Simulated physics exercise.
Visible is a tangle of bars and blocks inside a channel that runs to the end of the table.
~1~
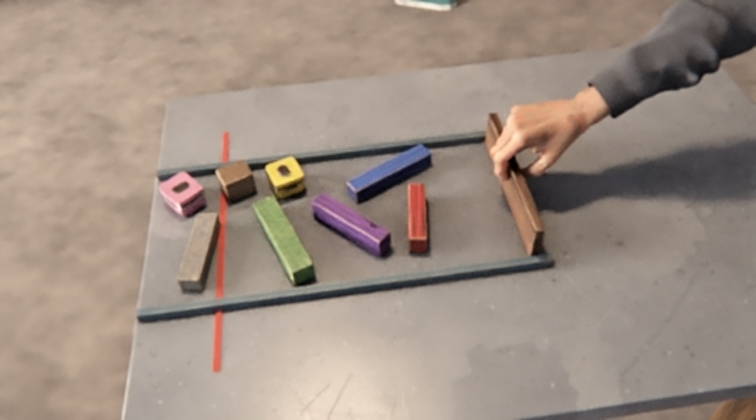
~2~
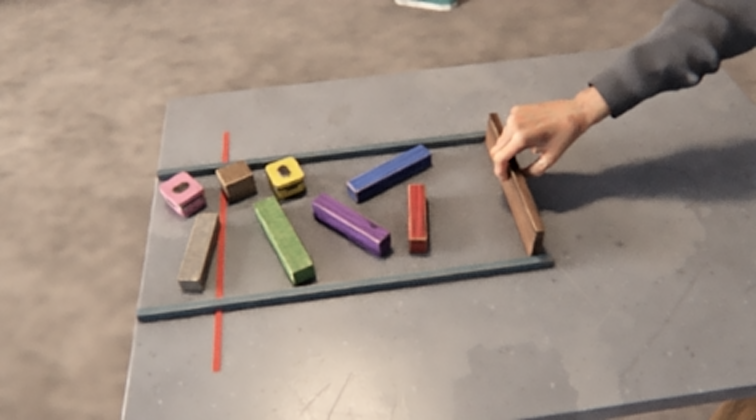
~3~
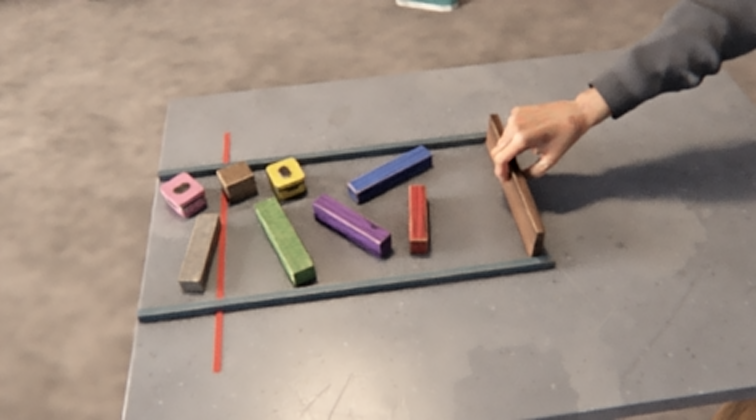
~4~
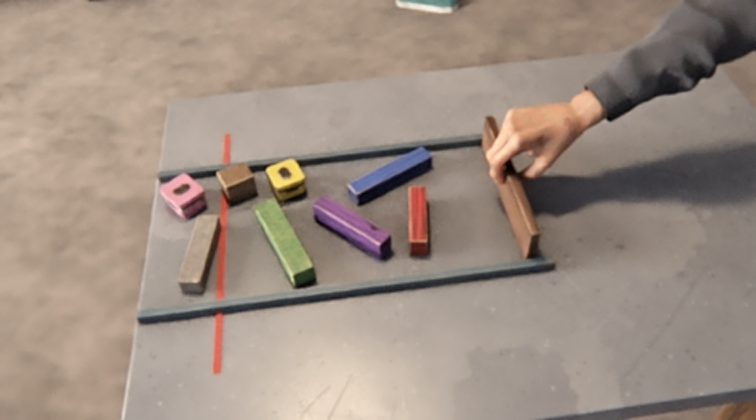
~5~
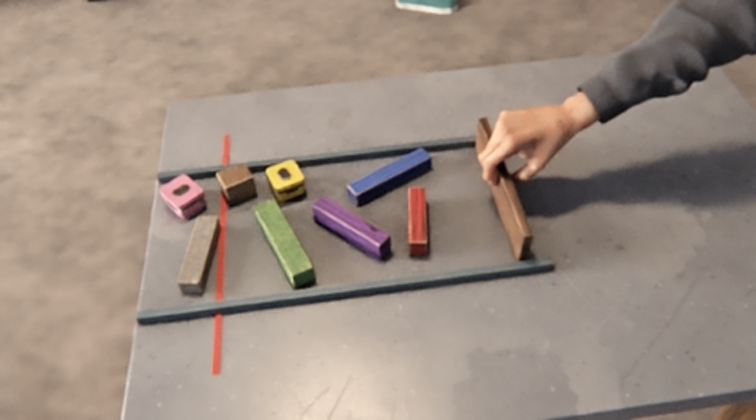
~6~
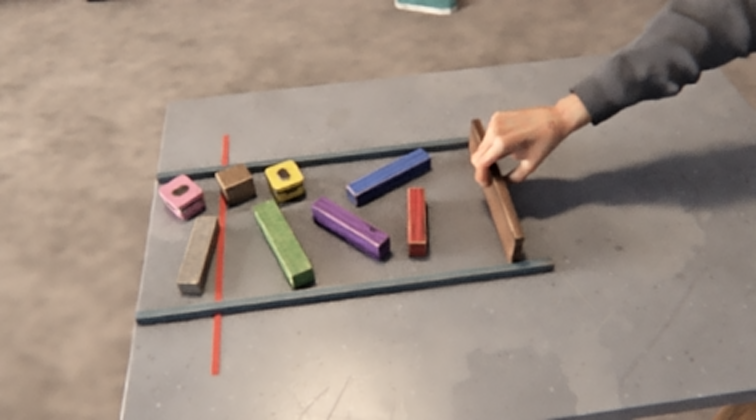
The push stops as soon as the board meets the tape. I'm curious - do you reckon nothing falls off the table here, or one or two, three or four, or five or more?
Turns out one or two get pushed past the edge and drop.
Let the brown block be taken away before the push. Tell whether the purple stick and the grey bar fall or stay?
The purple stick holds on; the grey bar falls.
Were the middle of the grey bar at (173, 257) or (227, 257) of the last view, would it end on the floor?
First spot: It comes off; second spot: It comes off.
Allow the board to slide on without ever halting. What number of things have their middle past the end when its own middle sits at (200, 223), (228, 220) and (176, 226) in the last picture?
The counts: 3, 1 and 6.
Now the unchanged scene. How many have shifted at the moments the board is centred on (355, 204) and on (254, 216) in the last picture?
The first number is 4, the next one 8.
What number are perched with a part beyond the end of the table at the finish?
I get 3.
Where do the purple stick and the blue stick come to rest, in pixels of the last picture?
They end up close to (181, 267) and (201, 206).
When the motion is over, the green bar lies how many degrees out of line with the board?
It sits some 25° out of line.
Soon after, none off yet; pink case at rest near (183, 198); grey bar at rest near (200, 254); brown block at rest near (236, 184).
Then, none off yet; pink case moved a little near (170, 204); grey bar moved a little near (168, 260); brown block moved about its own width near (193, 182).
At rest, the number that fall off is one or two; fallen, grey bar.
